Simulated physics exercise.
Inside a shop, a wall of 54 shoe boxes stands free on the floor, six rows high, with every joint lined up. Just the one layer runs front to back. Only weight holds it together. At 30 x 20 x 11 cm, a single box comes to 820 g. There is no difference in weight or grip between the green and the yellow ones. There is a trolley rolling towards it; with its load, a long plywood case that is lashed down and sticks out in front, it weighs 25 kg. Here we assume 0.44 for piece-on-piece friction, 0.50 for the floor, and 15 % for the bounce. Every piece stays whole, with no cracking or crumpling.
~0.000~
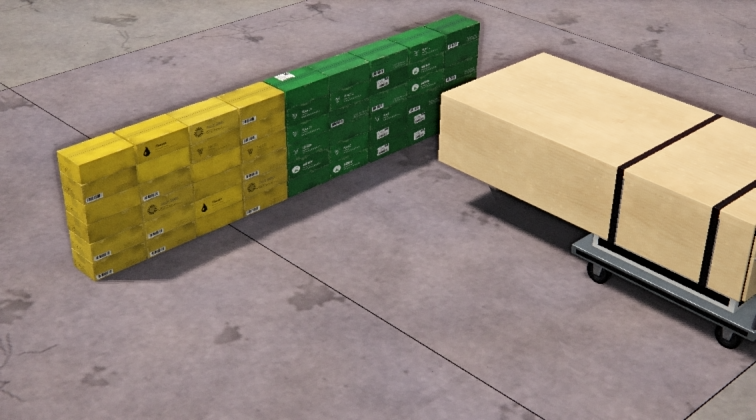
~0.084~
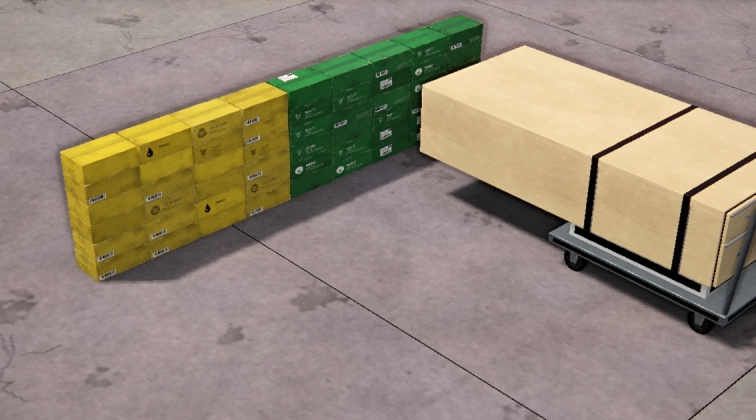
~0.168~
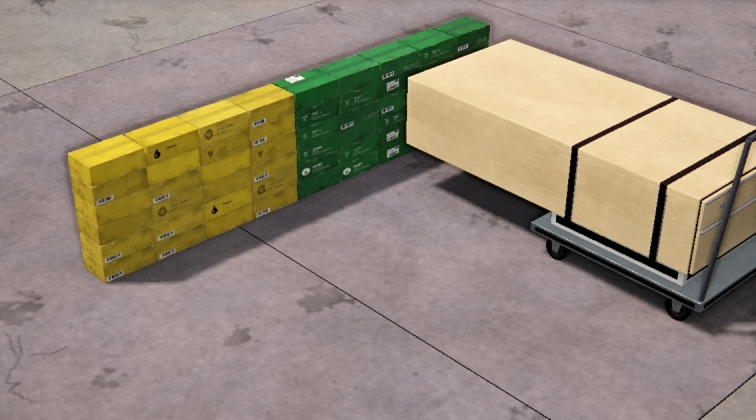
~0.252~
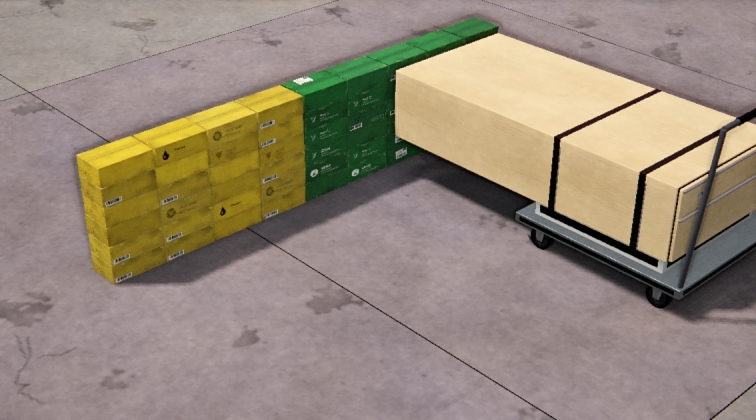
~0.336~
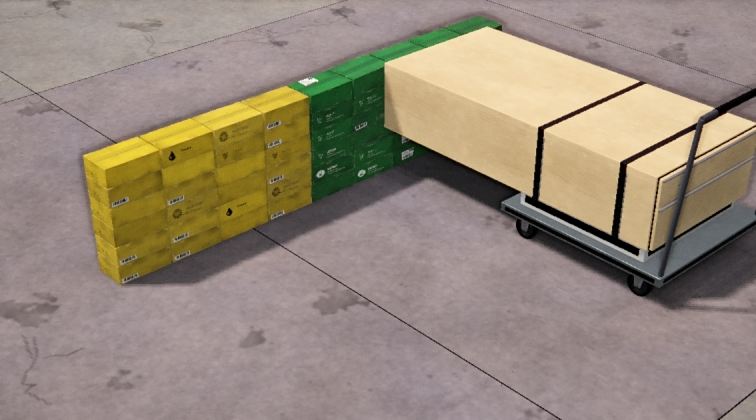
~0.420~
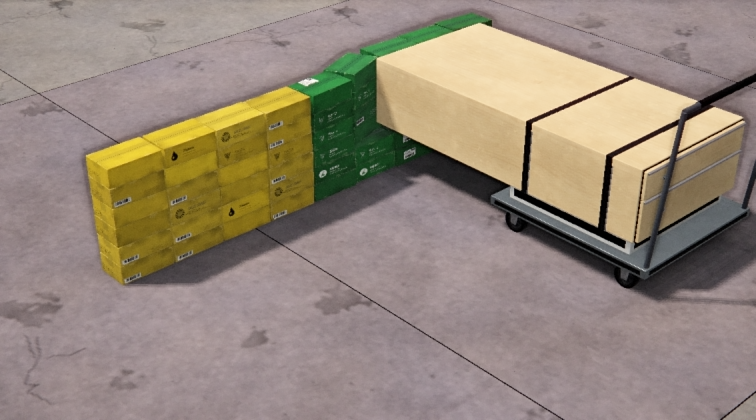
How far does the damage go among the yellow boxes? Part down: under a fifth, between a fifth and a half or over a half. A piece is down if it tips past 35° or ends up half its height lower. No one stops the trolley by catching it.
I'd put it at fewer than a fifth of them.
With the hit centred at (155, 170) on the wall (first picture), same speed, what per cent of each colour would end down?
Green 0 %, yellow 50 %.
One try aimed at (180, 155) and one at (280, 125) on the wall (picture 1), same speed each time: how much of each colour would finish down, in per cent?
For green it's 0 then 30 per cent, for yellow 80 then 40 per cent.
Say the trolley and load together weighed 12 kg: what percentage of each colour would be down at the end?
Share down - green: 60; yellow: 0 (per cent).
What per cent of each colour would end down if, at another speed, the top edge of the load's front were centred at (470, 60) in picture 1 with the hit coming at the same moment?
Green 70%, yellow 0%.
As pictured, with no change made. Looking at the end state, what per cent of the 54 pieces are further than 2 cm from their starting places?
40 percent of them have shifted.
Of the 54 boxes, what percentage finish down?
Something close to 35 percent of them.
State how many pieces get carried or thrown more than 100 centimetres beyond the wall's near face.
I'd estimate 4 pieces.
By 0.54 s, load 24 cm past the wall's line, still rolling; none of the 24 yellow boxes down (6 of 54 in all colours); top yellow box moved 9 mm; top green box tilted 26°, 54 mm lower.
By 0.74 s, load 42 cm past the wall's line, still rolling; none of the 24 yellow boxes down (16 of 54 in all colours); top yellow box moved 10 mm; top green box on its side.
By 1.48 s, load 1.01 m past the wall's line, still rolling; none of the 24 yellow boxes down (17 of 54 in all colours); top yellow box moved 9 mm; top green box upside down.
When it is over (2.8 s), load 1.17 m past the wall's line, stopped; none of the 24 yellow boxes down (18 of 54 in all colours); top yellow box moved 9 mm; top green box upside down. That is 0 per cent. In pixels of the last frame, middles, top yellow box near (277, 109), top green box near (365, 54).
